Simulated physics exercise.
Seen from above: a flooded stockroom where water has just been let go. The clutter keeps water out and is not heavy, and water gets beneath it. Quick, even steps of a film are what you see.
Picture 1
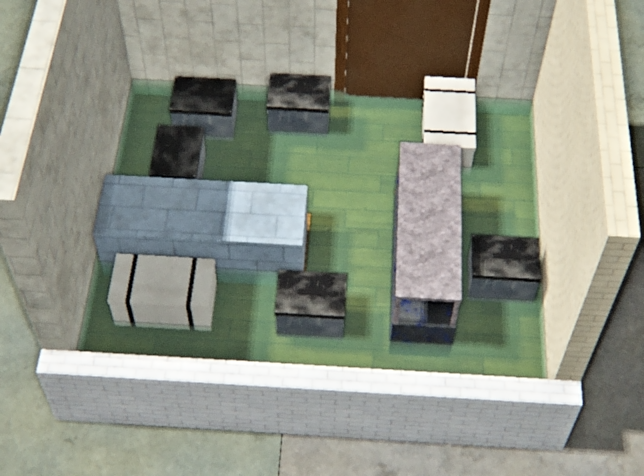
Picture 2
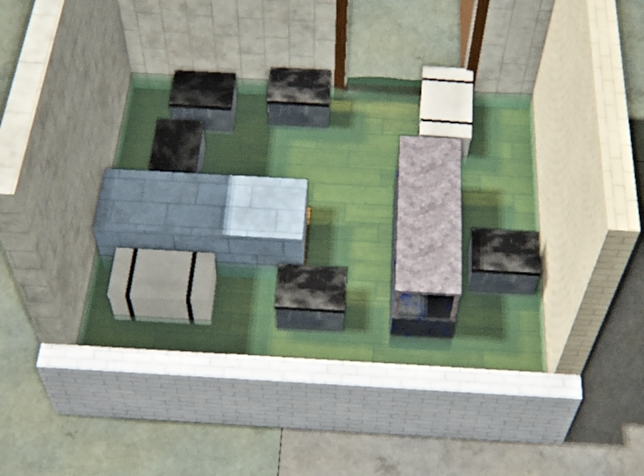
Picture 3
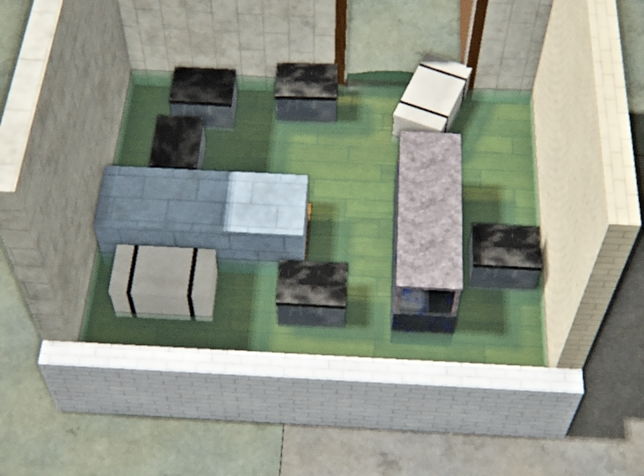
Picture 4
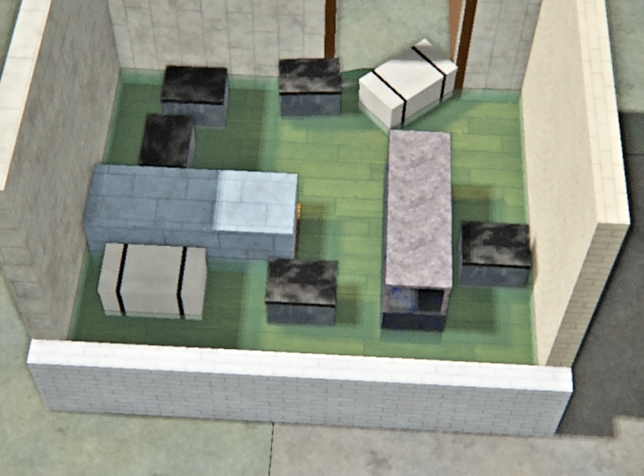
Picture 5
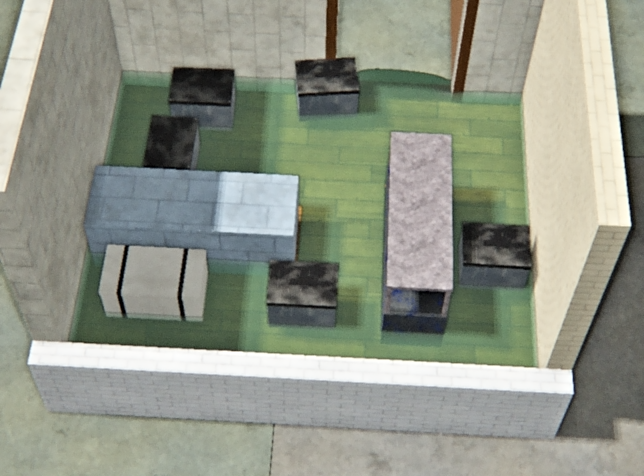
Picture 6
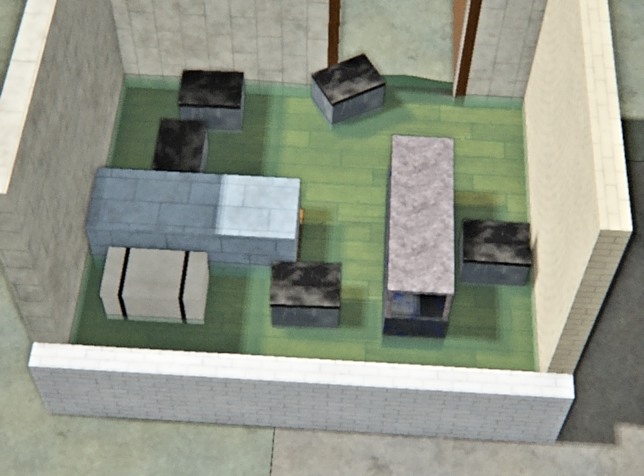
A white strapped chest turns and drifts out the opened doorway, then a dark-topped box swivels nearby.
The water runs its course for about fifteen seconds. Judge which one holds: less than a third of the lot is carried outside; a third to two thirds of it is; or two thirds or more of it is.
Two thirds or more of it is.
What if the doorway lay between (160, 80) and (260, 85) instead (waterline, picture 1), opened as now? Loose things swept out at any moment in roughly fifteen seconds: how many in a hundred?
70 per cent or so.
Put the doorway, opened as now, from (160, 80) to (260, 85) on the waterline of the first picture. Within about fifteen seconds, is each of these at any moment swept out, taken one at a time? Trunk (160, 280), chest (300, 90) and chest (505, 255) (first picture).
Item one doesn't escape, item two gets away, item three doesn't escape.
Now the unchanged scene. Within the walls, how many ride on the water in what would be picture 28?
I make it 2.
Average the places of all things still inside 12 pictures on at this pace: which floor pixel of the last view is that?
I'd say roughly (308, 189).
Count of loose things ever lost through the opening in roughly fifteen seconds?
That works out to 5.
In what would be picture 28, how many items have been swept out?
5.
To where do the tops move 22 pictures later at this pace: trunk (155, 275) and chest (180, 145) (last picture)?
Estimated positions: (230, 284); (257, 149).
A moment on, 2 of 7 are out; 5 afloat.
Next, 2 of 7 are out; 5 afloat.
Later, 5 of 7 are out; 2 afloat.
In the end, 5 of 7 are out; 2 afloat.
